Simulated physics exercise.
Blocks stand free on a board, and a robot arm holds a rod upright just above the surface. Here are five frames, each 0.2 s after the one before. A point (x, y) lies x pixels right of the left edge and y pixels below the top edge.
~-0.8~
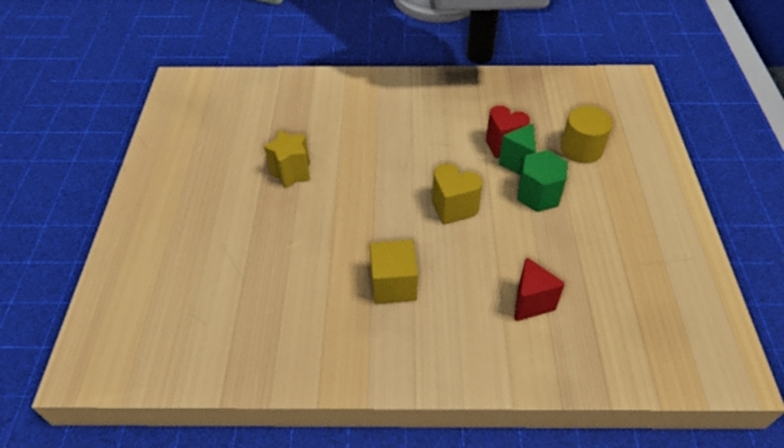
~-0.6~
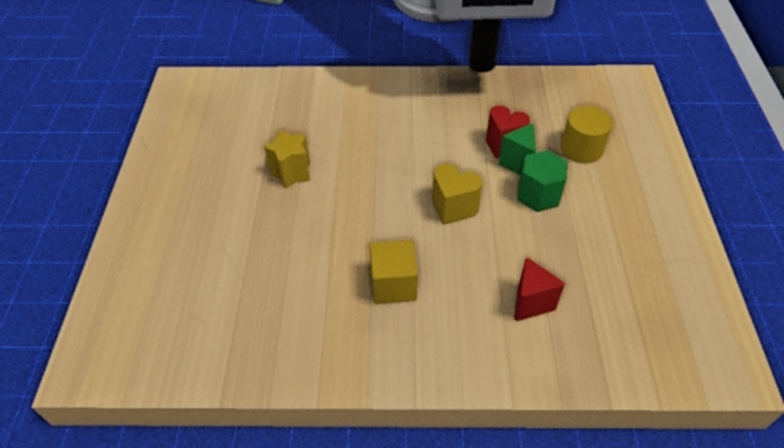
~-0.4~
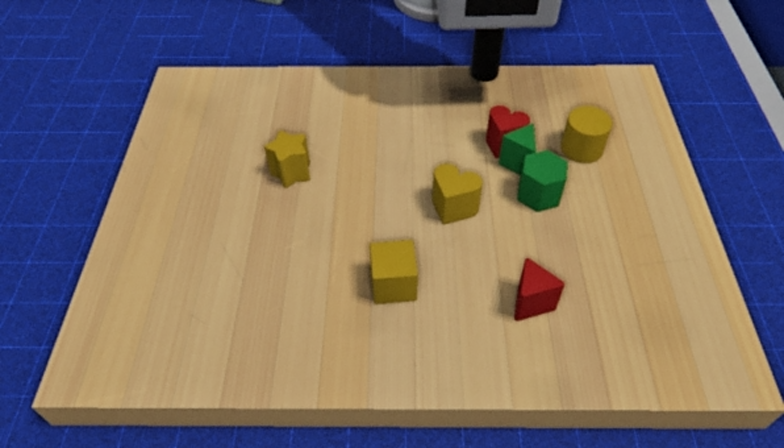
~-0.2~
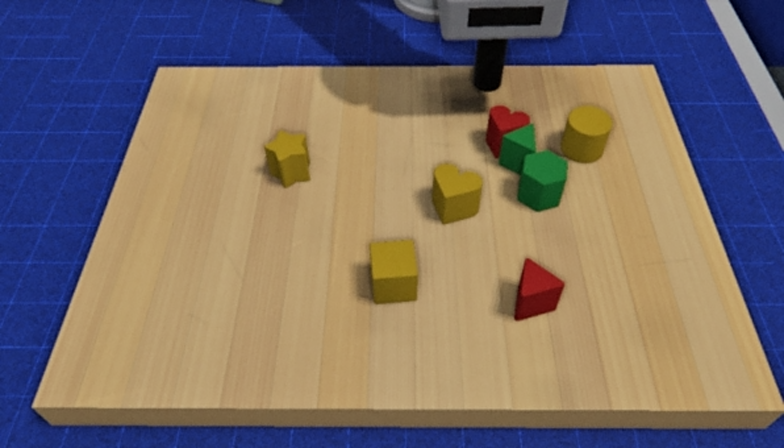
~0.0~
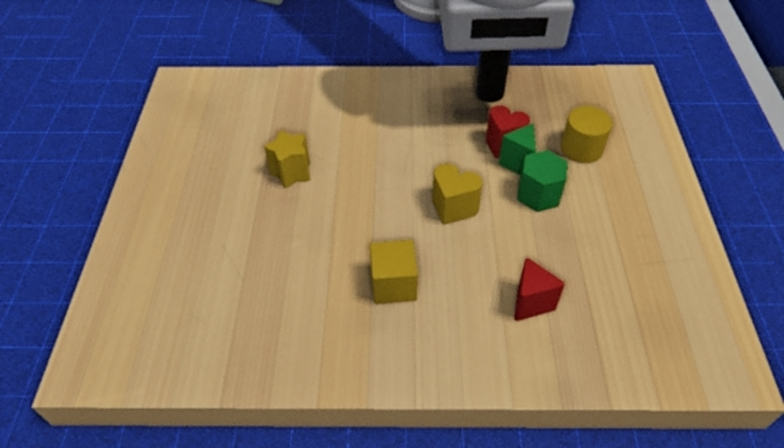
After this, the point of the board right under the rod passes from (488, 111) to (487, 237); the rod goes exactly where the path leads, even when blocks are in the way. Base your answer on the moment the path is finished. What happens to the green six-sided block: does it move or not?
That block slides.
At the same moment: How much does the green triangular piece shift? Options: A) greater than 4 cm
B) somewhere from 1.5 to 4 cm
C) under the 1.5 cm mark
B: Somewhere from 1.5 to 4 cm.
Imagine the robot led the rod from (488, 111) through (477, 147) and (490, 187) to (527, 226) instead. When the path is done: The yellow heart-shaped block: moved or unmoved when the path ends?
The yellow heart-shaped block will stay where it is.
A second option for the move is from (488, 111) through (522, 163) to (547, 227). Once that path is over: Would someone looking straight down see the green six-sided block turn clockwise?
No, it doesn't check out.
The first path, step by step. One third of the way, rod (490, 132); red heart-shaped block (518, 138), turned 40° anticlockwise; green triangular piece (544, 149), turned 25° anticlockwise; green six-sided block (558, 176), turned 25° clockwise.
Two thirds of the way, rod (491, 175); red heart-shaped block (523, 161); green triangular piece (556, 149), turned 60° anticlockwise; green six-sided block (562, 179), turned 30° clockwise.
At the end, rod (490, 221); yellow heart-shaped block (451, 187), turned 35° clockwise; red heart-shaped block (523, 162), turned 125° anticlockwise; green triangular piece (556, 149), turned 60° anticlockwise; red triangular piece in place; green six-sided block (562, 179), turned 30° clockwise.
